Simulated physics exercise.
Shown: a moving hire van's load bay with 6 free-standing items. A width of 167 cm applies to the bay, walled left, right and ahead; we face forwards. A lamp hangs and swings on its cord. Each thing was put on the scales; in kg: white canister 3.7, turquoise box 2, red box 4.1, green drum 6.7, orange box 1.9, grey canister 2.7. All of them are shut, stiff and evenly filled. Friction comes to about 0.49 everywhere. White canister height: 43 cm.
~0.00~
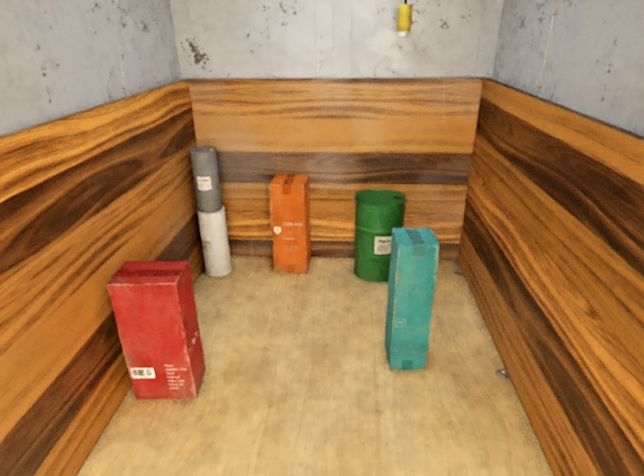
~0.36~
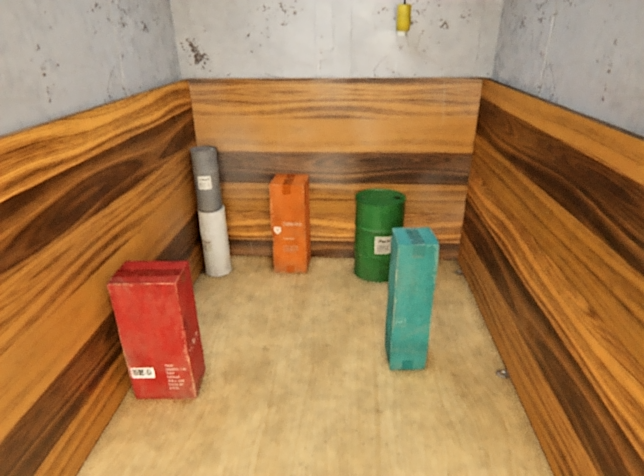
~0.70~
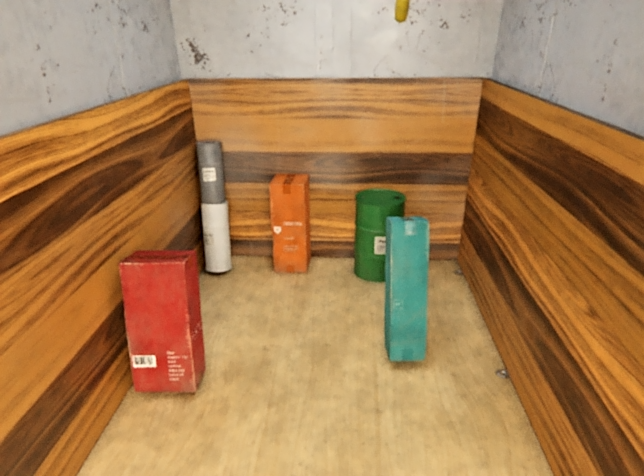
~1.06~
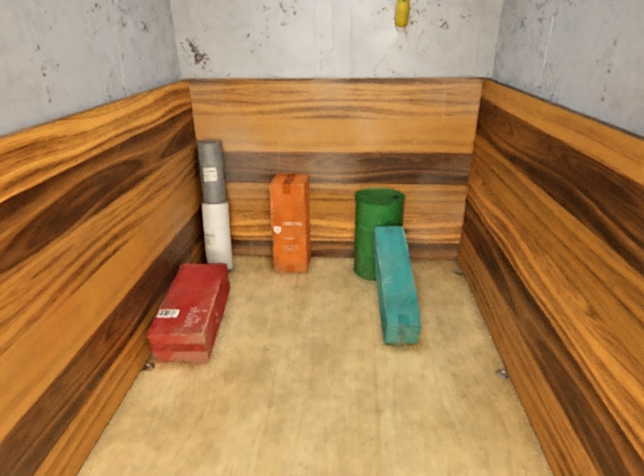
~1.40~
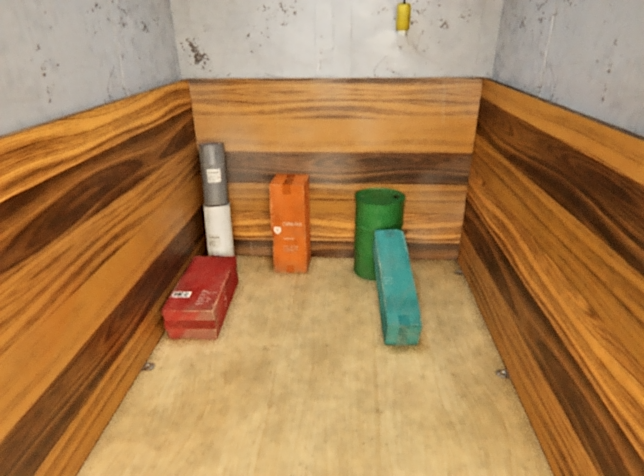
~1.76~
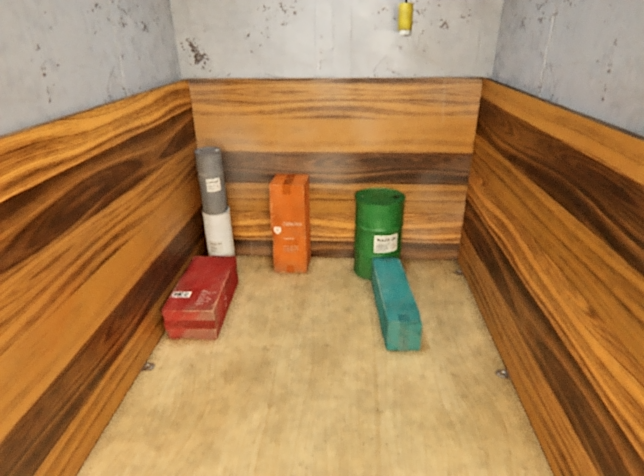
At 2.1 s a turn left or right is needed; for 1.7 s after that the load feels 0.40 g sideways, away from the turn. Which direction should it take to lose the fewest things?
Right.
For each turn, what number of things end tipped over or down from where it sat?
Turning left 5, turning right 2.
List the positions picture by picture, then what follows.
In the first picture, no push; white canister (215, 241); turquoise box (409, 301).
In the second picture, push 0.40 g forwards; orange box (291, 224); grey canister (207, 179).
In the third picture, push 0.40 g forwards; turquoise box (406, 288) leaning 16°; red box (166, 321) leaning 11°.
In the fourth picture, push 0.40 g forwards; red box (194, 309) on its side; orange box (291, 224).
In the fifth picture, no push; red box (205, 294) on its side; green drum (378, 234).
In the sixth picture, no push; white canister (220, 241) leaning 3°; turquoise box (393, 299) on its side.
Turning left. At 2.66 s, push 0.40 g right; turquoise box on its side near (393, 299); white canister leaning 33° near (242, 236); red box on its side.
After 2.96 s, push 0.40 g right; grey canister now down from where it sat; turquoise box on its side near (395, 299); white canister on its side near (274, 254).
After 3.16 s, push 0.40 g right; turquoise box on its side near (401, 300); white canister on its side near (278, 259); red box on its side.
At rest (4.7 s), down from where it sat, grey canister; tipped over in the load bay, white canister, turquoise box, red box and green drum; not toppled but over 15 cm from the start, orange box. In the last view, white canister near (278, 261), turquoise box near (407, 301).
Turning right instead, turquoise box and red box tipped over or down from where it sat, 2 of 6 in all.
